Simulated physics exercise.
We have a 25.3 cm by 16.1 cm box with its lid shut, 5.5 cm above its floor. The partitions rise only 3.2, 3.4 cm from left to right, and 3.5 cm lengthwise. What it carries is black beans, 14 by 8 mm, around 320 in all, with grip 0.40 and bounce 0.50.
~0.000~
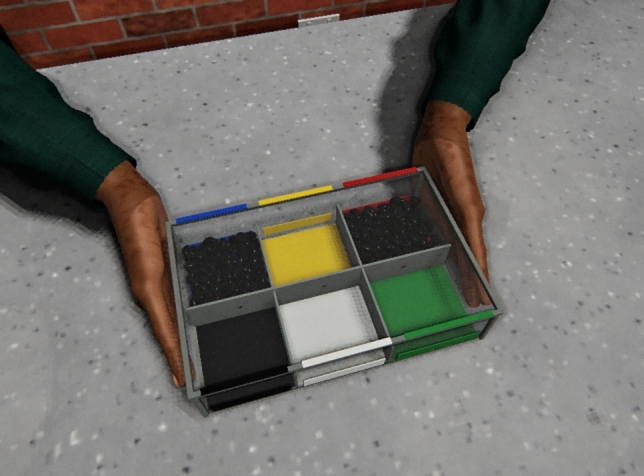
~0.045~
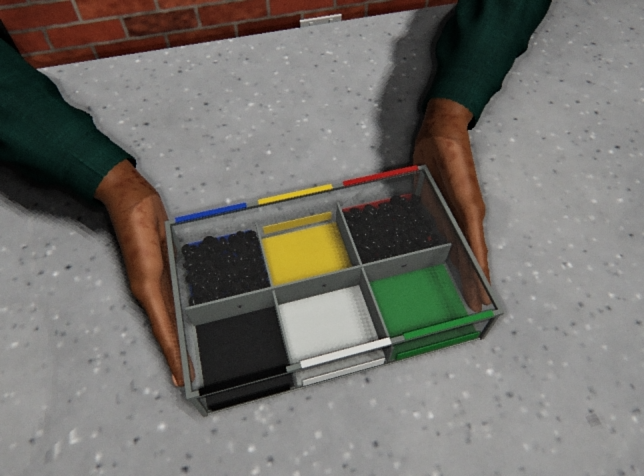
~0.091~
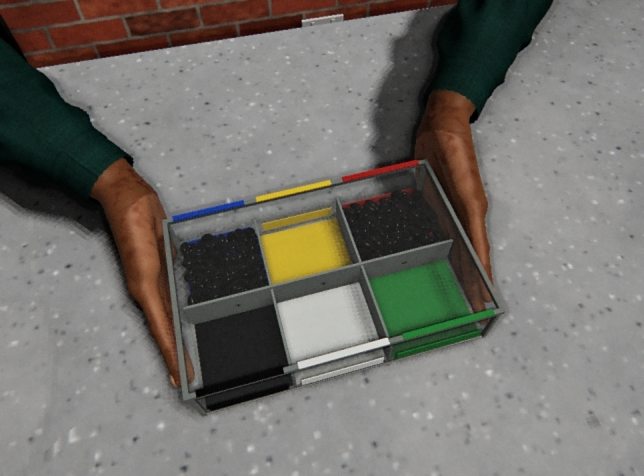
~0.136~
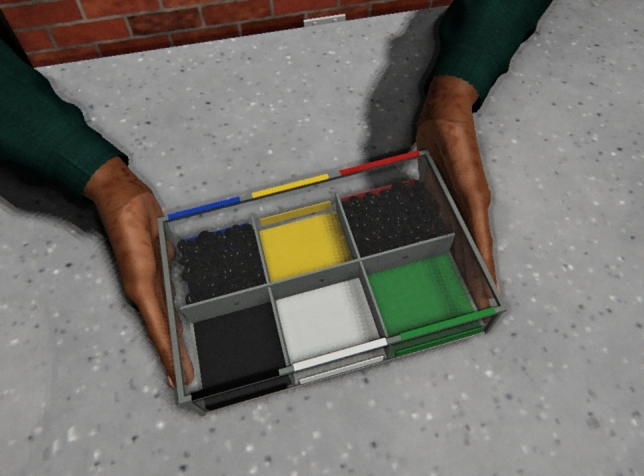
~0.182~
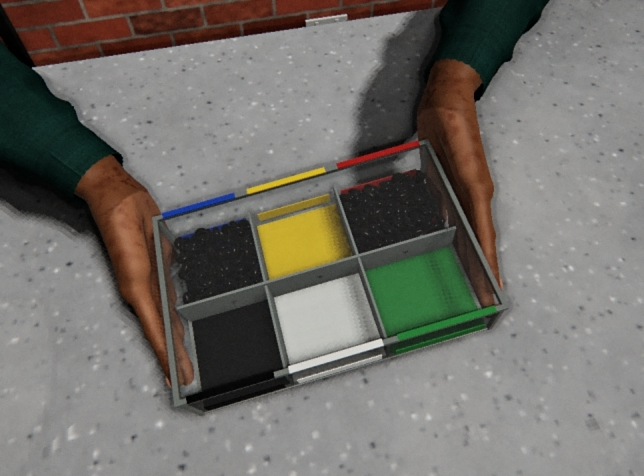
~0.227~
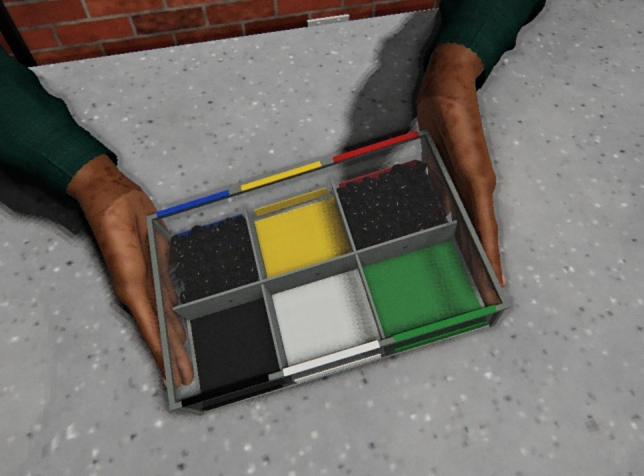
On a speckled grey surface near a brick wall, two hands hold a clear-lidded, six-compartment box with black beans in the blue-marked and red-marked back sections, then gradually tilt it, lowering its front left corner slightly.
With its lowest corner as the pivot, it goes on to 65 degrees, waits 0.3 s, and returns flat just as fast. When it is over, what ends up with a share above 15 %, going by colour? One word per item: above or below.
In order - red: Above; blue: Above; green: Below; yellow: Below; white: Below; black: Below.
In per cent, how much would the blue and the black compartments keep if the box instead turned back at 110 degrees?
In per cent, blue 35 and black 60.
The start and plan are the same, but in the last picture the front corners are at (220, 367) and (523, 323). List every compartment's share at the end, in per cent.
Result - red: 50 %; blue: 25 %; green: 10 %; yellow: 10 %; white: 5 %; black: 0 %.
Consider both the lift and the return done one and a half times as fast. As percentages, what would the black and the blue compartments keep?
Outcome, in per cent - black: 10; blue: 45.
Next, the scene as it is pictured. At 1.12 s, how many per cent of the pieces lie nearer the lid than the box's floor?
Estimate: Near 20 per cent.
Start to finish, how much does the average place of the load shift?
I'd put the distance at roughly 4.0 cm.
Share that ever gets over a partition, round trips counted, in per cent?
About 20 %.
After 1.12 s, tilt 65 degrees; red 45 %, blue 45 %, yellow 5 %, white 5 %, black 5 %.
After 1.71 s, tilt 34 degrees; red 35 %, blue 45 %, yellow 5 %, white 5 %, black 10 %.
After 2.36 s, tilt 0 degrees; red 35 %, blue 45 %, yellow 5 %, white 5 %, black 10 %.
At rest (2.9 s), red 35 %, blue 45 %, green 0 %, yellow 5 %, white 5 %, black 10 %.
